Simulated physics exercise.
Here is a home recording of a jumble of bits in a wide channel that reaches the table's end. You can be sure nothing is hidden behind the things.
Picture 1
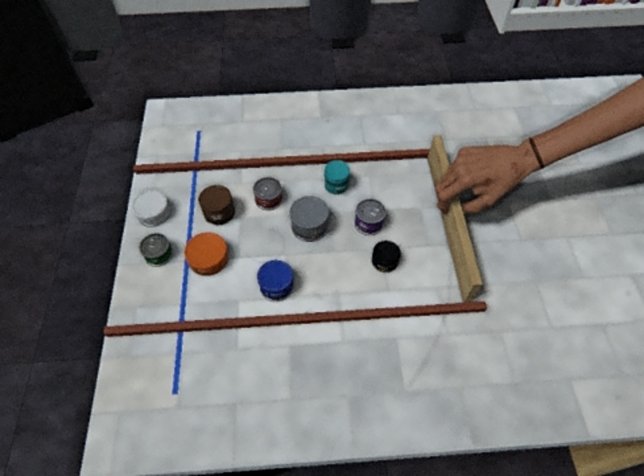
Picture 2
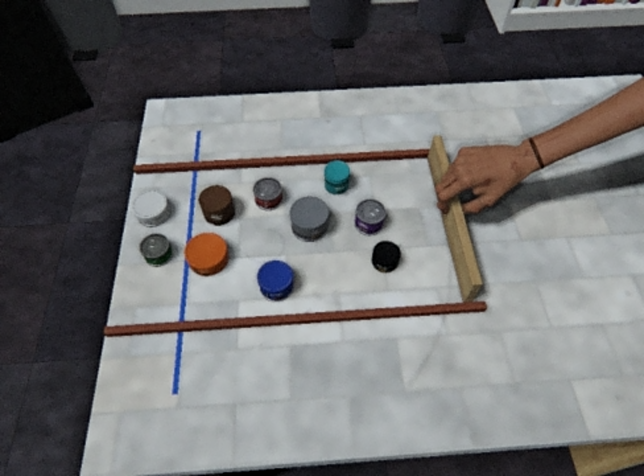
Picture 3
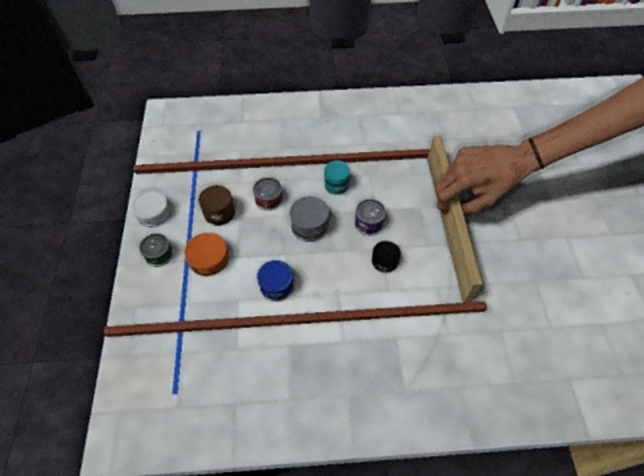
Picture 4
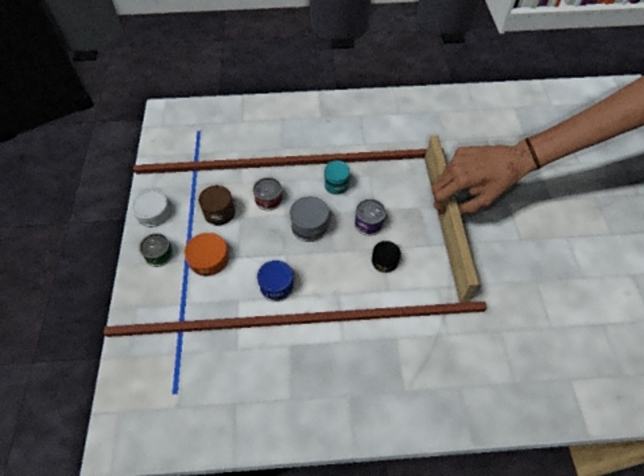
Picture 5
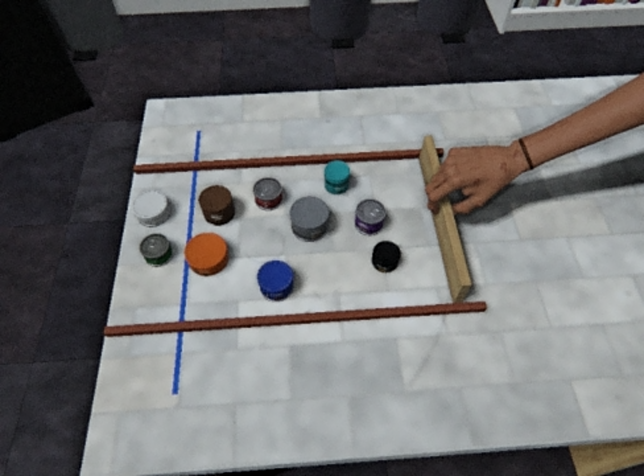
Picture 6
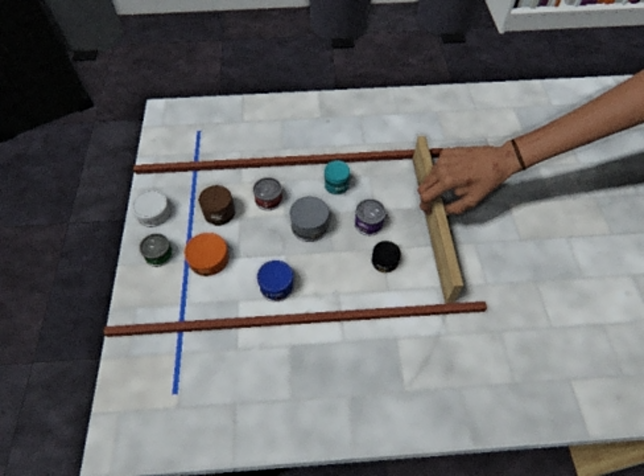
A wooden board, held by a hand at the right of a channel between two reddish rails, stays nearly still, then slides slightly left toward the scattered small tubs and tins, which remain in place around the blue line.
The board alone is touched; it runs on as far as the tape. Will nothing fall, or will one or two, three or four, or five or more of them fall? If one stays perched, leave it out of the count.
Count off: One, maybe two.
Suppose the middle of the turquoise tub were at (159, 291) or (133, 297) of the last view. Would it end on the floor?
Well, the turquoise tub stays aboard in the first case and stays aboard in the second.
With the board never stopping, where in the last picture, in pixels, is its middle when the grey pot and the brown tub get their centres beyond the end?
Near (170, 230) in the first case, near (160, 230) in the other.
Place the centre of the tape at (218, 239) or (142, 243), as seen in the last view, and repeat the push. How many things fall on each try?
On the floor, 0 then 5.
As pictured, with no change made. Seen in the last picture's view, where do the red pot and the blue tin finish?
The red pot settles near (176, 206); as for the blue tin, near (164, 292).
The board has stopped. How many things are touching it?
The count in contact is 5.
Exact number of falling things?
The count is 2.
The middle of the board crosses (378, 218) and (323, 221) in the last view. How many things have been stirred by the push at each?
One spot: 2. Other spot: 4.
Early on, none off yet; white tin at rest near (152, 209); green tin at rest near (157, 250); orange tub at rest near (207, 255).
Finally, the number that fall off is one or two; lost, green tin and white tin.
